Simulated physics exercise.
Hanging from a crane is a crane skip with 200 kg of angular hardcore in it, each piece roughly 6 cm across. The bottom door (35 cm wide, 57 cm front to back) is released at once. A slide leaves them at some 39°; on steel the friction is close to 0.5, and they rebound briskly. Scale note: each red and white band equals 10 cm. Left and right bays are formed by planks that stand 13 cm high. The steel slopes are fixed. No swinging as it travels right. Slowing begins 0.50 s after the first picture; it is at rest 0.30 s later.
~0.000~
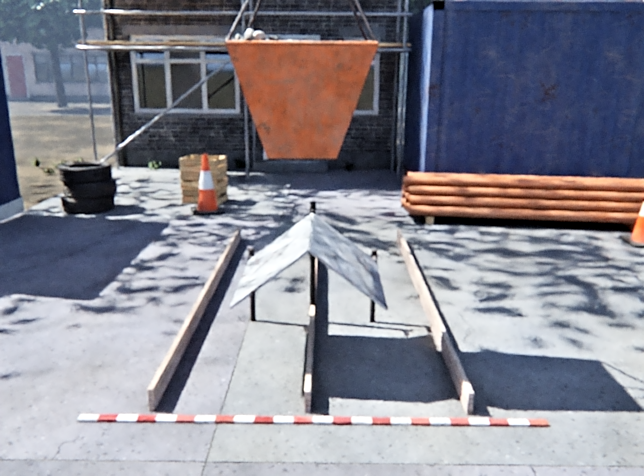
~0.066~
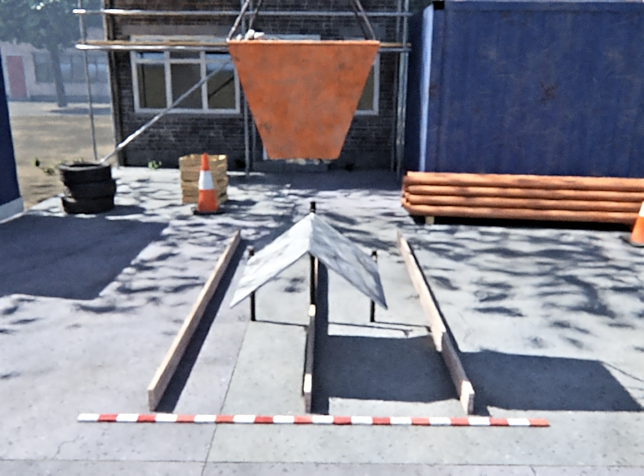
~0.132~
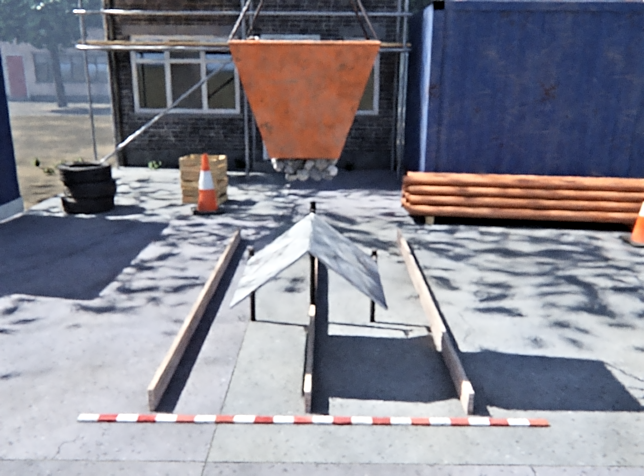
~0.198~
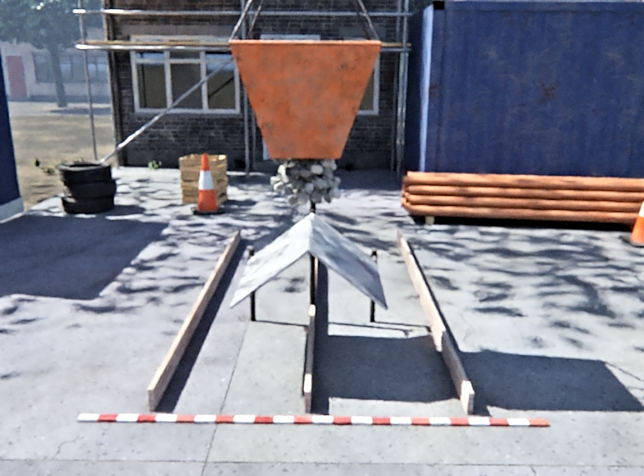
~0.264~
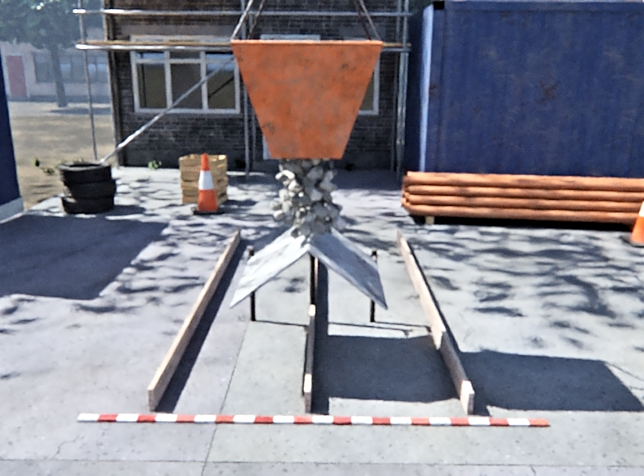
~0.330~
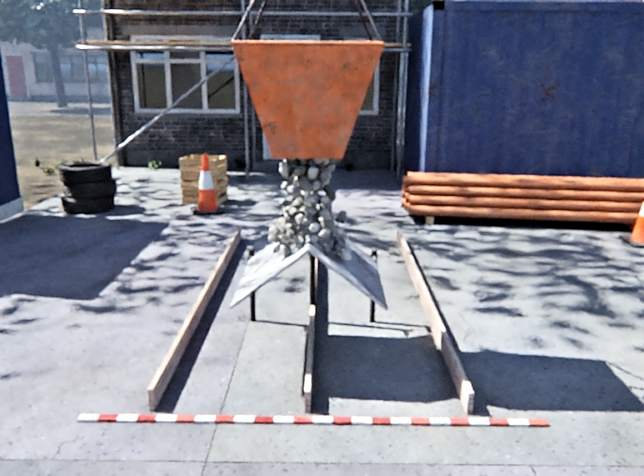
Grey stones drop from the base of an orange skip hanging above a paved yard, seen from a raised, steady viewpoint facing a brick building with scaffolding. Below the skip stands a peaked grey board between pale planks, with a red-and-white strip in front, cones, dark tyres and a blue container behind. The skip drifts very slightly right as the stones lengthen into a column and spread over the peak.
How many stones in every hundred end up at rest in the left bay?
About 36 in a hundred.
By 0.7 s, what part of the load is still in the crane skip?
Still inside: Roughly 25 percent.
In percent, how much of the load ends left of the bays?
It works out to some 10 percent.
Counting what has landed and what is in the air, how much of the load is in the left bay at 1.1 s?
Something like 30 percent.
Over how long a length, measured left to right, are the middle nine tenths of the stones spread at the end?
About 220 cm.
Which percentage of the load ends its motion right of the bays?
Roughly 10 percent.
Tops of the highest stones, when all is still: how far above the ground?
Max stone height at rest approx 22 cm.
After 0.7 s, 24 % in the crane skip, 42 % on the steel, 1 % falling or lying left of the bays, 15 % falling or lying in the left bay, 17 % falling or lying in the right bay; the stones farthest right are at (449, 345).
After 1.1 s, 0 % in the crane skip, 30 % on the steel, 4 % falling or lying left of the bays, 29 % falling or lying in the left bay, 33 % falling or lying in the right bay, 4 % falling or lying right of the bays; the stones farthest right are at (512, 345).
After 1.7 s, 0 % in the crane skip, 10 % falling or lying left of the bays, 36 % falling or lying in the left bay, 42 % falling or lying in the right bay, 11 % falling or lying right of the bays; the stones farthest right are at (560, 346).
After 2.6 s, 0 % in the crane skip, 10 % falling or lying left of the bays, 36 % falling or lying in the left bay, 42 % falling or lying in the right bay, 12 % falling or lying right of the bays; the stones farthest right are at (590, 365).
After 4.5 s, 0 % in the crane skip, 10 % left of the bays, 36 % in the left bay, 42 % in the right bay, 12 % right of the bays; the stones farthest right are at (590, 365).
